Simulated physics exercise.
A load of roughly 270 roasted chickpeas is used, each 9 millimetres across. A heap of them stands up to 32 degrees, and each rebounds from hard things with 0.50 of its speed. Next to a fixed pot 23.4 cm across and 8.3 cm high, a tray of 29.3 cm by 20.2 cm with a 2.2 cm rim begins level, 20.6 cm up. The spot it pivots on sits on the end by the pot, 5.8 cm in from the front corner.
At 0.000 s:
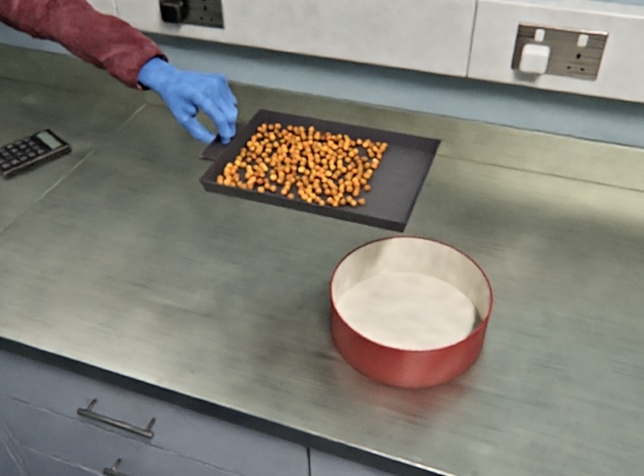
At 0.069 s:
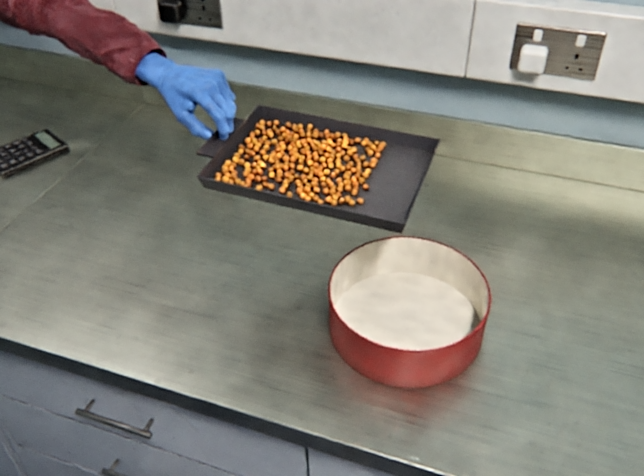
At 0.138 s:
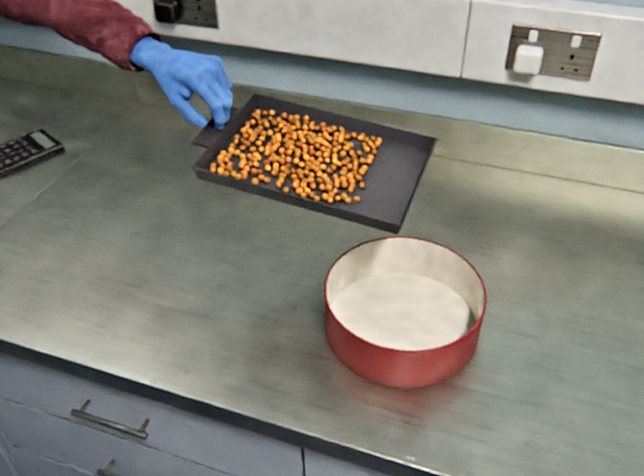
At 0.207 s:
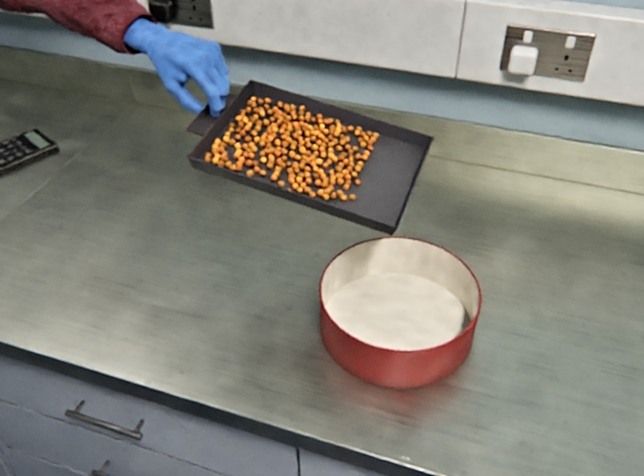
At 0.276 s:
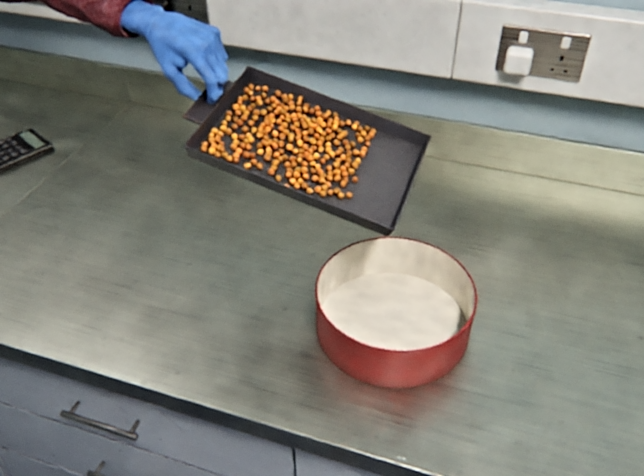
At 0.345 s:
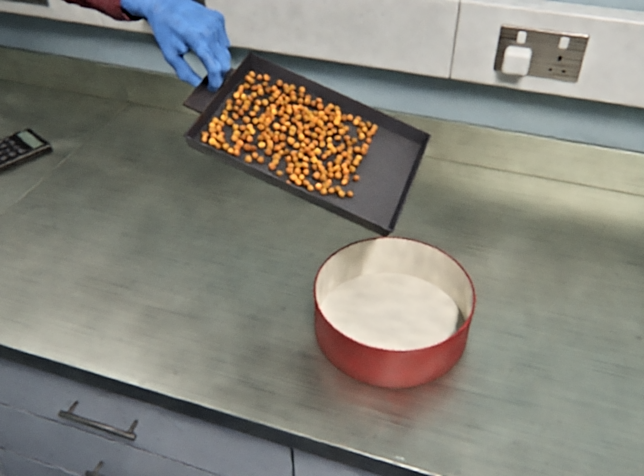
A blue-gloved hand held a dark tray of roasted chickpeas beside a red pot on a counter, then raised the tray's left end, slanting it down toward the right while the chickpeas stayed bunched together.
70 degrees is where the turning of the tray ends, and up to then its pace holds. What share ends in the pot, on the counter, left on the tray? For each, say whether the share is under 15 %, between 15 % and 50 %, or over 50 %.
My prediction: Pot: A mid-sized amount. Counter: A low amount. Tray: A majority.
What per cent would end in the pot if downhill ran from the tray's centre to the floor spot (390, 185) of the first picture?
Roughly 10 % of the pieces.
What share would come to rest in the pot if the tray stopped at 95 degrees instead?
In that case some 100 per cent.
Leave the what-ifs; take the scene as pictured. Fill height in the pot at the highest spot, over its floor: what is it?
Roughly 1.5 cm up.
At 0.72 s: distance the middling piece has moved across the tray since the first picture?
By then it sits near 13 cm from where it began.
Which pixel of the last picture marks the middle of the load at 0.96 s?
Near (393, 202).
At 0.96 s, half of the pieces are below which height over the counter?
Height: Around 24 cm.
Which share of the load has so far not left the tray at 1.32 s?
Something like 70 percent, roughly.
After 0.72 s, tilt 44 degrees; the tray holds 100 %, the pot 0 %.
Then, at 0.96 s, tilt 60 degrees; the tray holds 85 %, the pot 0 %.
After 1.32 s, tilt 70 degrees; the tray holds 70 %, the pot 25 %.
By 2.1 s all is still; pot 30 %, counter 0 %, tray 70 %.
